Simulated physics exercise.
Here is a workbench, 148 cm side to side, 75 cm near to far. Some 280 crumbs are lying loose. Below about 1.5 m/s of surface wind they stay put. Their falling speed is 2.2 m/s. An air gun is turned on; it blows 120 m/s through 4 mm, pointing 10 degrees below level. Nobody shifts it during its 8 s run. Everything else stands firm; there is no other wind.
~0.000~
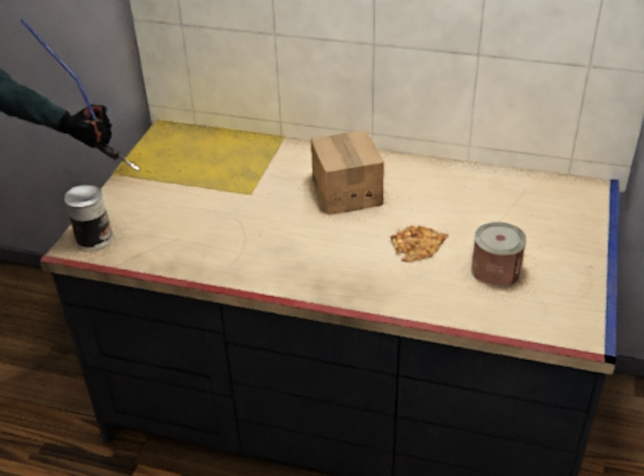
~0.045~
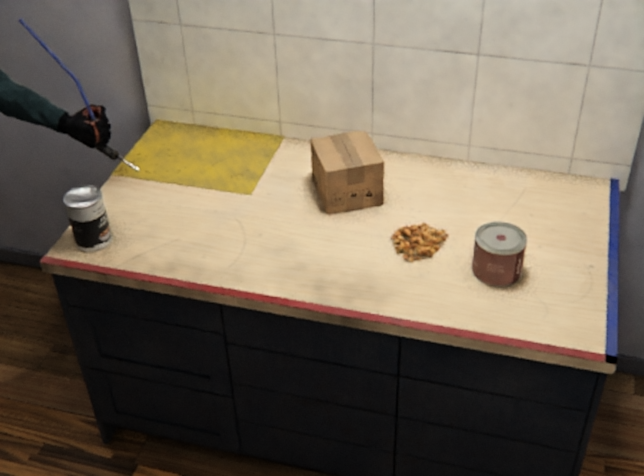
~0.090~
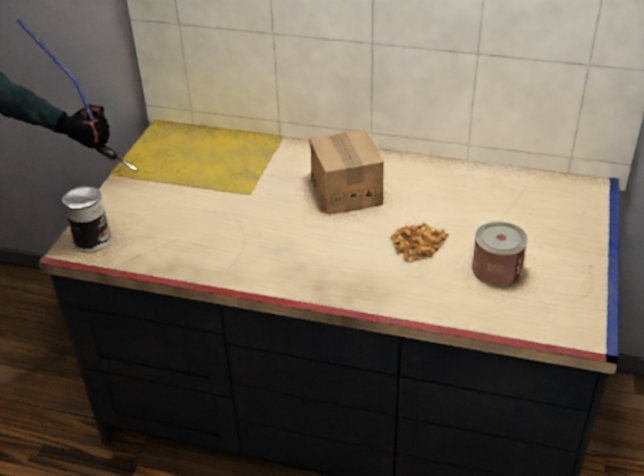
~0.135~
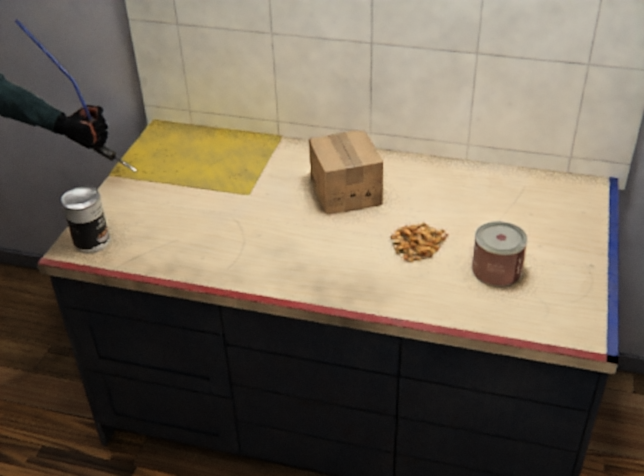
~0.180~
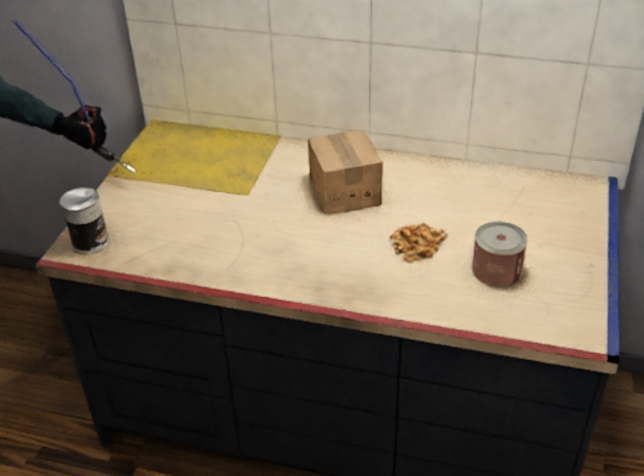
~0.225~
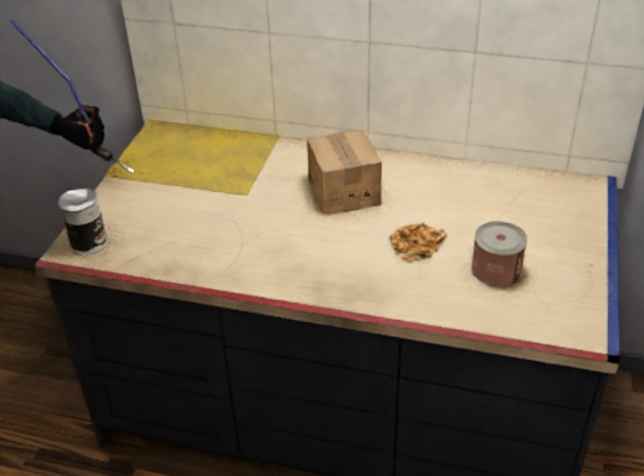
A workbench with dark drawers stands against a pale tiled wall, seen from above and in front. On its light wooden top are a yellow mat at back left, a black-and-silver tin at left, a cardboard box, orange-brown crumbs and a reddish tin at right, with red front and blue right edges. A dark-gloved hand holds a blue-hosed air gun almost still, the crumbs stay put, and the camera drifts very slightly.
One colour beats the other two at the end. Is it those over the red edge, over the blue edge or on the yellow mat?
The biggest group is at the blue one.
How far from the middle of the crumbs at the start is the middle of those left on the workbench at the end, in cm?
About 25 cm.
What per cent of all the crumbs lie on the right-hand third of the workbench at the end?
Near 70 %.
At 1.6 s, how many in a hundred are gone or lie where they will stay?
Near 30 %.
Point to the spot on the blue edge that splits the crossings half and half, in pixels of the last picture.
Around (618, 250).
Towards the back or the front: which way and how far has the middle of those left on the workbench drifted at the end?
To the back, by about 5 cm.
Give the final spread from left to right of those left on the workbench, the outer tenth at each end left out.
About 30 cm.
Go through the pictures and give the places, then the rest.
In the first picture, the middle of the crumbs is near (420, 242), none has stirred yet and the mouth of the air gun is at (140, 170).
In the second picture, the middle of the crumbs is near (420, 240), none has stirred yet, the red edge is centred on (305, 309), the blue edge is centred on (618, 260) and the yellow mat is centred on (200, 155).
In the third picture, the middle of the crumbs is near (420, 239), none has stirred yet, the top of a tin is at (501, 237) and the top of a box is at (346, 149).
In the fourth picture, the middle of the crumbs is near (420, 240) and none has stirred yet.
In the fifth picture, the middle of the crumbs is near (419, 240) and none has stirred yet.
In the sixth picture, the middle of the crumbs is near (419, 240) and none has stirred yet.
After 1.6 s, 71 % are on the move or not yet settled, 0 % are over the red edge, 10 % over the blue edge and 0 % on the yellow mat; the middle of those still in play is near (514, 249).
After 2.6 s, 58 % are on the move or not yet settled, 0 % are over the red edge, 21 % over the blue edge and 0 % on the yellow mat; the middle of those still in play is near (512, 248).
After 4.4 s, 50 % are on the move or not yet settled, 0 % are over the red edge, 27 % over the blue edge and 0 % on the yellow mat; the middle of those still in play is near (511, 247).
After 8.0 s, at the end, 0 % are over the red edge, 34 % over the blue edge and 0 % on the yellow mat; the middle of those still in play is near (515, 249).
